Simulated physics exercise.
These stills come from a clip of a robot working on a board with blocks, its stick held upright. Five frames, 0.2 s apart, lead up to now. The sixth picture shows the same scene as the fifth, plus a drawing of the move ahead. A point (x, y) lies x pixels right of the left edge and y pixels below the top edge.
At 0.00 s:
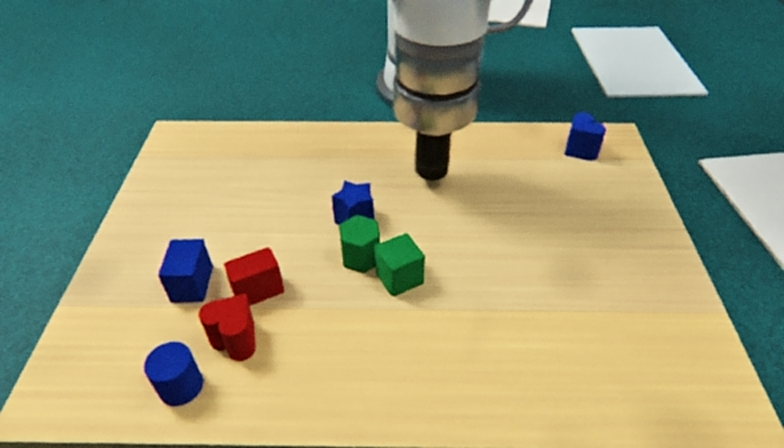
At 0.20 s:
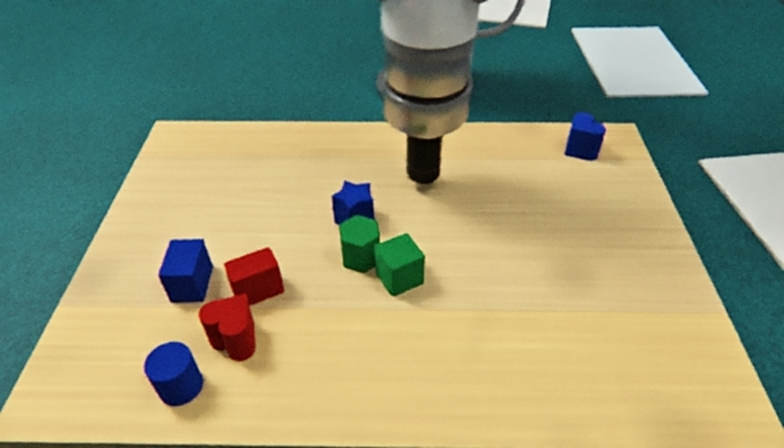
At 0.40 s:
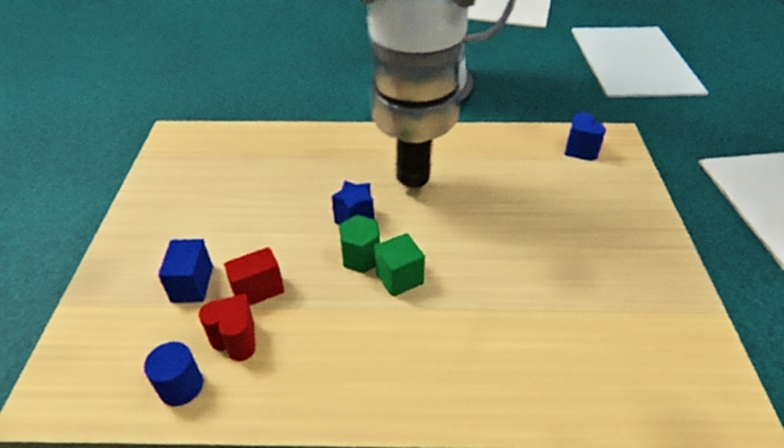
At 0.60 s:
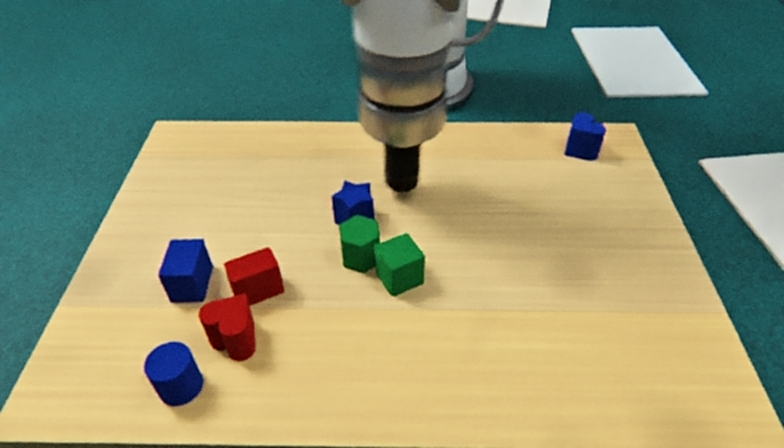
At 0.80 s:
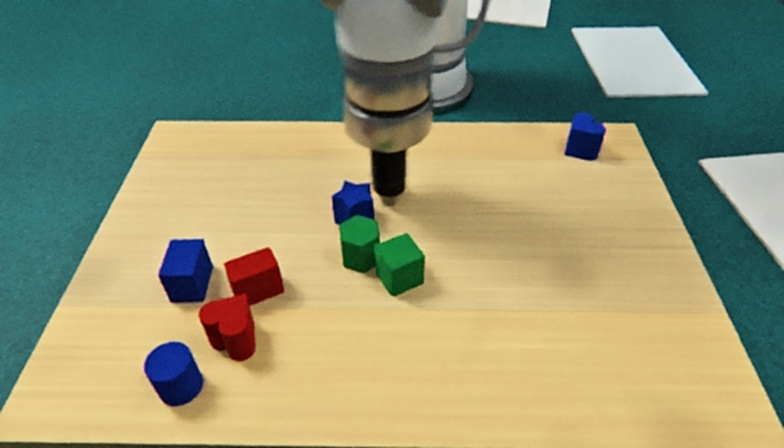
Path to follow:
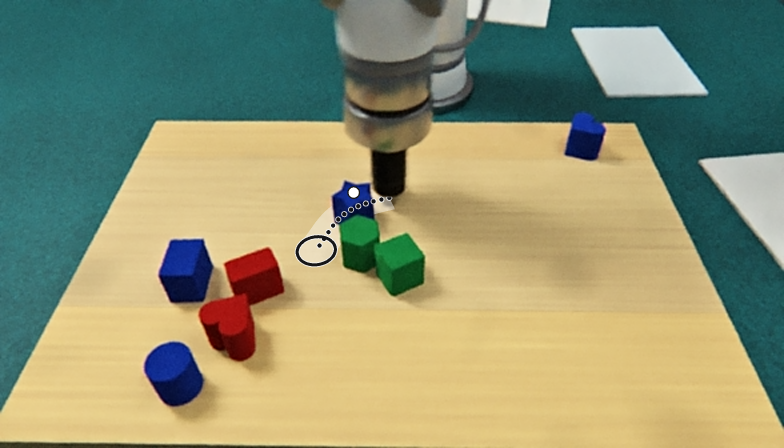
Robot arm with a black-tipped stick moving slowly left above a wooden board toward a blue star-shaped block, the blocks staying still.
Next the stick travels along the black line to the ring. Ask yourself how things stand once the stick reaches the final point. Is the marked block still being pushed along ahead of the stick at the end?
Yes, that is how it ends up.
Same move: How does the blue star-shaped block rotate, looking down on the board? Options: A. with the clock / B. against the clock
B (against the clock)
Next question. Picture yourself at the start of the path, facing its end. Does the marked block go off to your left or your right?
It's set to shift left.
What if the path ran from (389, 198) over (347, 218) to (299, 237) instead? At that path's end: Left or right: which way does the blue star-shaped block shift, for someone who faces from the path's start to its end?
The answer is left.
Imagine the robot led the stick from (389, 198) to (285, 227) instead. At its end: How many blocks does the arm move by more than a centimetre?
It's going to be one.
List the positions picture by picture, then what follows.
Tip of the stick at (432, 171), middles of tops, blue star-shaped block at (354, 193), green hexagonal block at (359, 230), in the first picture.
Stick at (423, 174), nothing pushed, in the second picture.
Stick at (413, 178), nothing pushed, in the third picture.
Stick at (402, 182), nothing pushed, in the fourth picture.
Stick at (389, 187), blue star-shaped block at (354, 193), green hexagonal block at (359, 230), in the fifth picture.
The line goes from (389, 198) via (357, 207) and (333, 226), ending at (316, 250); the dot is on the blue star-shaped block.
On the path given first. One third of the way, stick at (356, 196); blue star-shaped block at (335, 205), turned 30° anticlockwise.
Two thirds of the way, stick at (332, 215); blue star-shaped block at (316, 221), turned 65° anticlockwise.
At the end, stick at (315, 239); blue star-shaped block at (297, 248), turned 65° anticlockwise; green hexagonal block unmoved.
